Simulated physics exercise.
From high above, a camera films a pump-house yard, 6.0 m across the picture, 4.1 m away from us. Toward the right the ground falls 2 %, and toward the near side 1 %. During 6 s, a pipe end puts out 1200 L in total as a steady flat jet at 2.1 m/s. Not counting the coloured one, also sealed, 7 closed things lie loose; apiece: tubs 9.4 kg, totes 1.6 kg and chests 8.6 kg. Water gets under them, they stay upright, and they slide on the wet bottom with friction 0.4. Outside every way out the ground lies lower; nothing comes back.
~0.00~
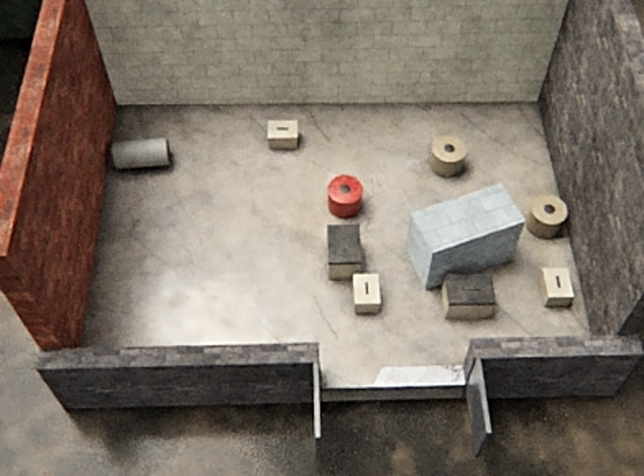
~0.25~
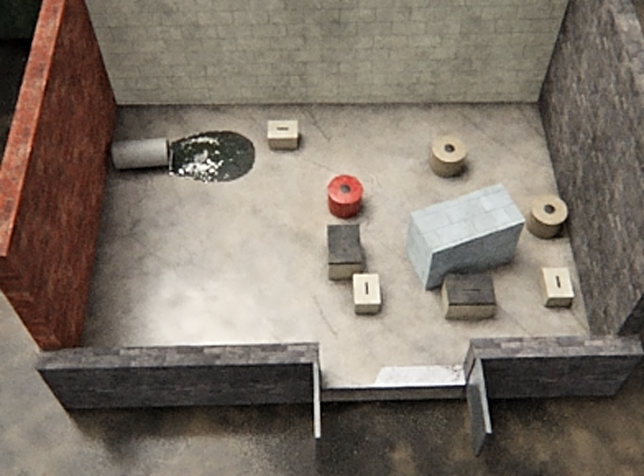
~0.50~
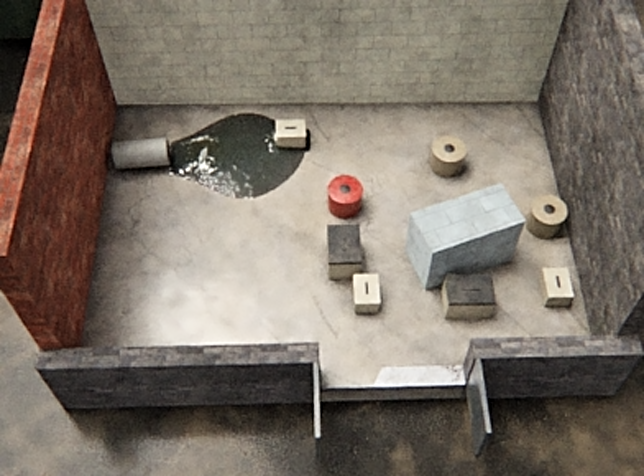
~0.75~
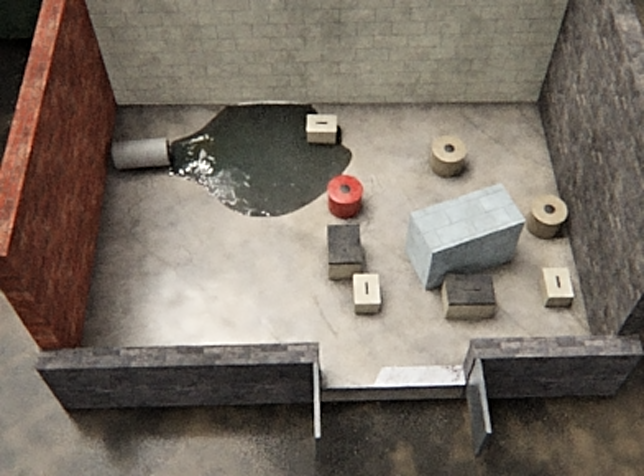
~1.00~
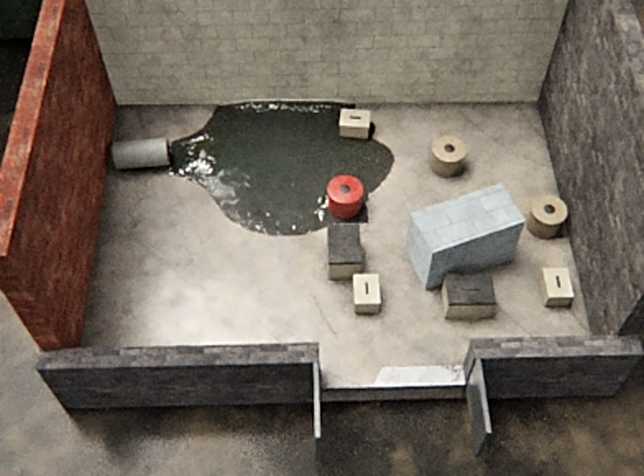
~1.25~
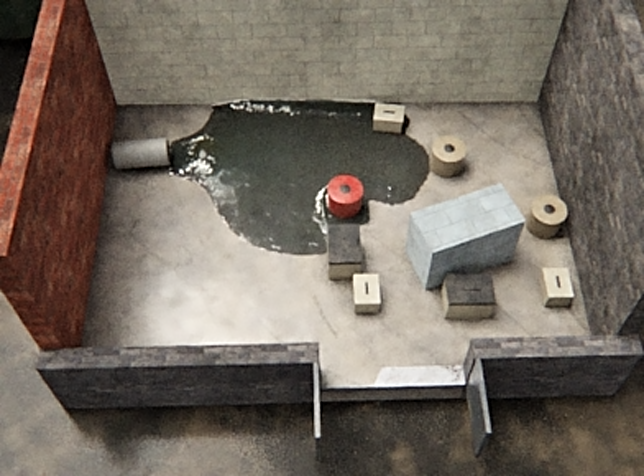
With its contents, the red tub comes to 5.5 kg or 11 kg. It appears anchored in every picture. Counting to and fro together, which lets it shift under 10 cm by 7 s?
Keep it either way, it fails.
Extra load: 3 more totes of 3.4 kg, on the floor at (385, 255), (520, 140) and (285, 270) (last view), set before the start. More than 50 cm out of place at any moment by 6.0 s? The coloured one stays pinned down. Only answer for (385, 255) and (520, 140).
Respectively inside that and beyond that.
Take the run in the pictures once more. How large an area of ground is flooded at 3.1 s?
My estimate is roughly 15 m2.
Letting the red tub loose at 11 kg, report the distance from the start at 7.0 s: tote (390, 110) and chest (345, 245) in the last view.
Log: Item 1 = 450 cm; item 2 = 200 cm.
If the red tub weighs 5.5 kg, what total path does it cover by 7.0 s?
Roughly 550 cm.
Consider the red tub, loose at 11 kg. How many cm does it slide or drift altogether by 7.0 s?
I'd say close to 400 cm in total.
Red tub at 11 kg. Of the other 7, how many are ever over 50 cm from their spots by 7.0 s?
That adds up to 6.
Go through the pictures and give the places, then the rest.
In the first picture, the red tub at (345, 189), on the bottom; 0.0 m2 under water; 0 of 8 have shifted.
In the second picture, the red tub at (345, 189), on the bottom; 0.7 m2 under water; 0 of 8 have shifted.
In the third picture, the red tub at (345, 189), on the bottom; 1.7 m2 under water; 1 of 8 have shifted.
In the fourth picture, the red tub at (345, 189), on the bottom; water covers 3.2 m2; 1 of 8 have shifted.
In the fifth picture, the red tub at (345, 189) rests on the ground; 4.6 m2 under water; 1 of 8 have shifted.
In the sixth picture, the red tub at (345, 189) rests on the ground; 6.0 m2 under water; 1 of 8 have shifted.
After 1.8 s the red tub would be 68 cm from its start with 5.5 kg and 27 cm from its start with 11 kg; 4 cm of water round it then.
After 3.1 s the red tub would be 193 cm from its start with 5.5 kg and 94 cm from its start with 11 kg; 5 cm of water round it then.
After 4.9 s the red tub would be 297 cm from its start with 5.5 kg and 210 cm from its start with 11 kg; 11 cm of water round it then.
After 7.0 s the red tub would be 297 cm from its start with 5.5 kg and 250 cm from its start with 11 kg; 12 cm of water round it then.
